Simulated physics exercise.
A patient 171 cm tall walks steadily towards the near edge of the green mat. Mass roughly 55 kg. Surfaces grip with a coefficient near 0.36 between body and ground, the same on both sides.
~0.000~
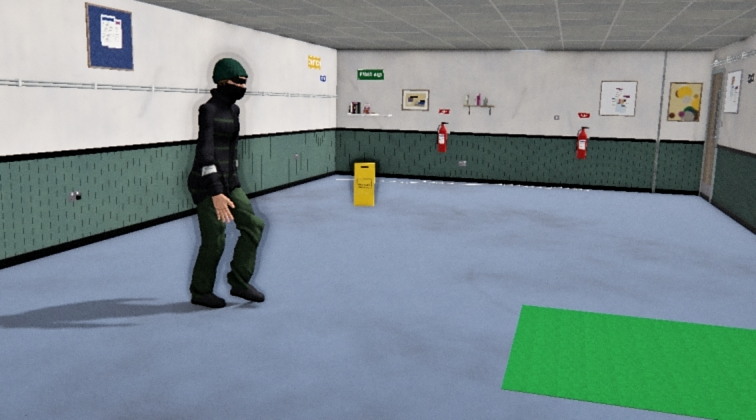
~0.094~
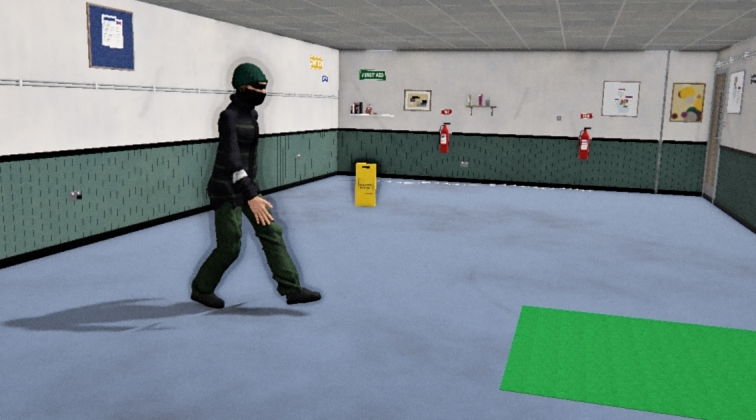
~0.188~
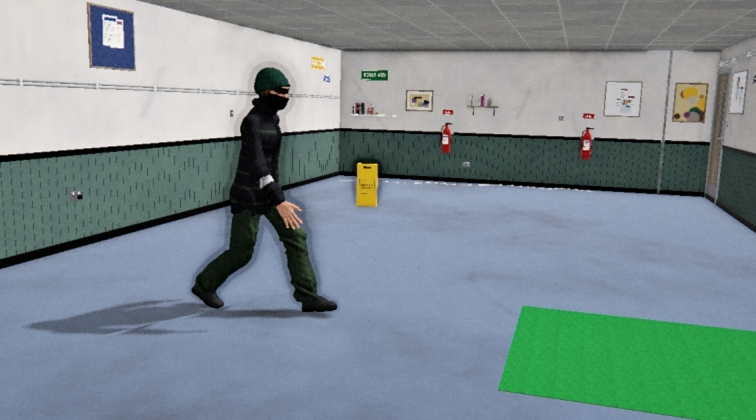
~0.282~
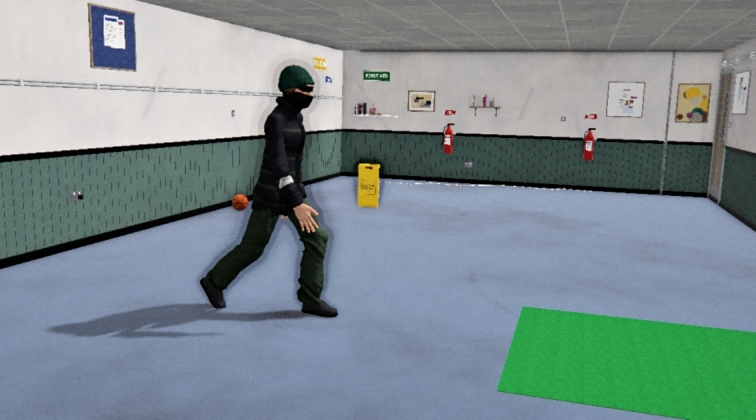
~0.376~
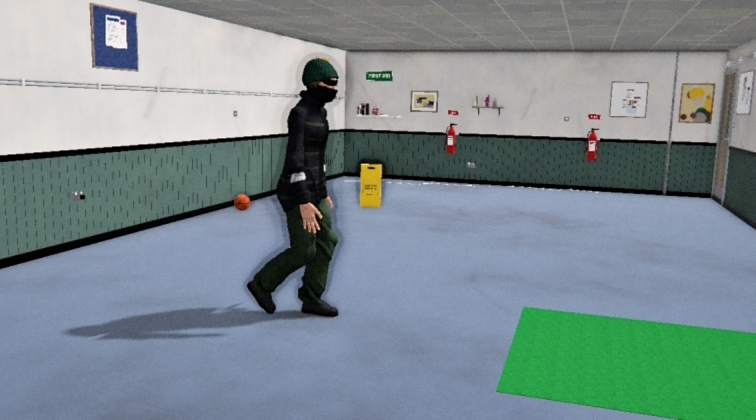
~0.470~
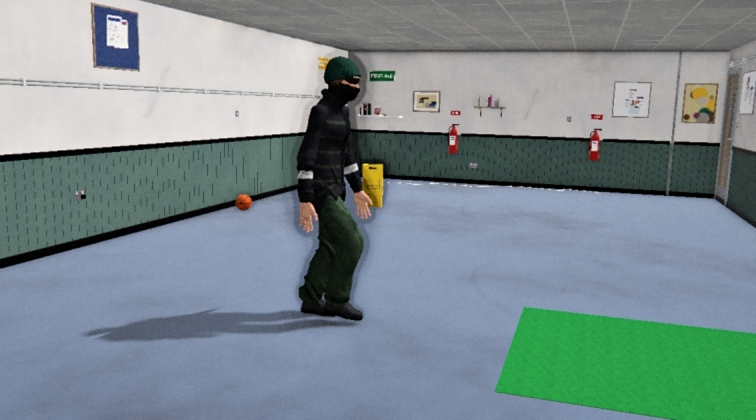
A figure in a dark green cap, black face covering, black top and dark green trousers walks across a blue-floored room with white and green walls, seen from a steady, slightly raised view. A bright green mat lies at lower right, with a yellow floor sign, red extinguishers and posters behind. The figure steps steadily rightward, arms low, uncovering an orange ball behind and then partly covering the sign.
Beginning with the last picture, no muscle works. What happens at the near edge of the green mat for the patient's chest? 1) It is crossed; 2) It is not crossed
Option 1: It is crossed.
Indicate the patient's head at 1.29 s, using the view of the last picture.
(593, 349).
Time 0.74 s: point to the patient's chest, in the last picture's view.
Roughly (390, 193).
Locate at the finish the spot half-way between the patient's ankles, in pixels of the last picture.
Somewhere close to (521, 324).
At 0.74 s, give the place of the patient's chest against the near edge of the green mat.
Roughly 80 cm short.
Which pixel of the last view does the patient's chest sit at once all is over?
Somewhere about (576, 340) in the final view.
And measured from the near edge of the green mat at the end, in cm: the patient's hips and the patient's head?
Patient's hips 10 past, patient's head 60 past.
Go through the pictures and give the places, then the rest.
Patient's chest (218, 129), patient's head (225, 89), near edge of the green mat (513, 357), in the first picture.
Patient's chest (238, 135), patient's head (244, 95); 15 cm covered, in the second picture.
Patient's chest (260, 140), patient's head (267, 99); 32 cm covered, in the third picture.
Patient's chest (284, 139), patient's head (291, 97); 50 cm covered, in the fourth picture.
Patient's chest (307, 133), patient's head (315, 91); 65 cm covered, in the fifth picture.
Patient's chest (328, 132), patient's head (337, 90), near edge of the green mat (509, 360); 80 cm covered, in the sixth picture.
After 0.74 s the patient's chest is 80 cm short of the near edge of the green mat, near (390, 193) in the last picture's view; the patient's head 75 cm short of the near edge of the green mat.
After 0.99 s the patient's chest is 27 cm short of the near edge of the green mat, near (467, 279) in the last picture's view.
After 1.29 s the patient's chest is 22 cm past the near edge of the green mat, near (548, 333) in the last picture's view.
When all is still (2.2 s), patient's hips cross the near edge of the green mat; patient's head crosses the near edge of the green mat; patient's chest crosses the near edge of the green mat.
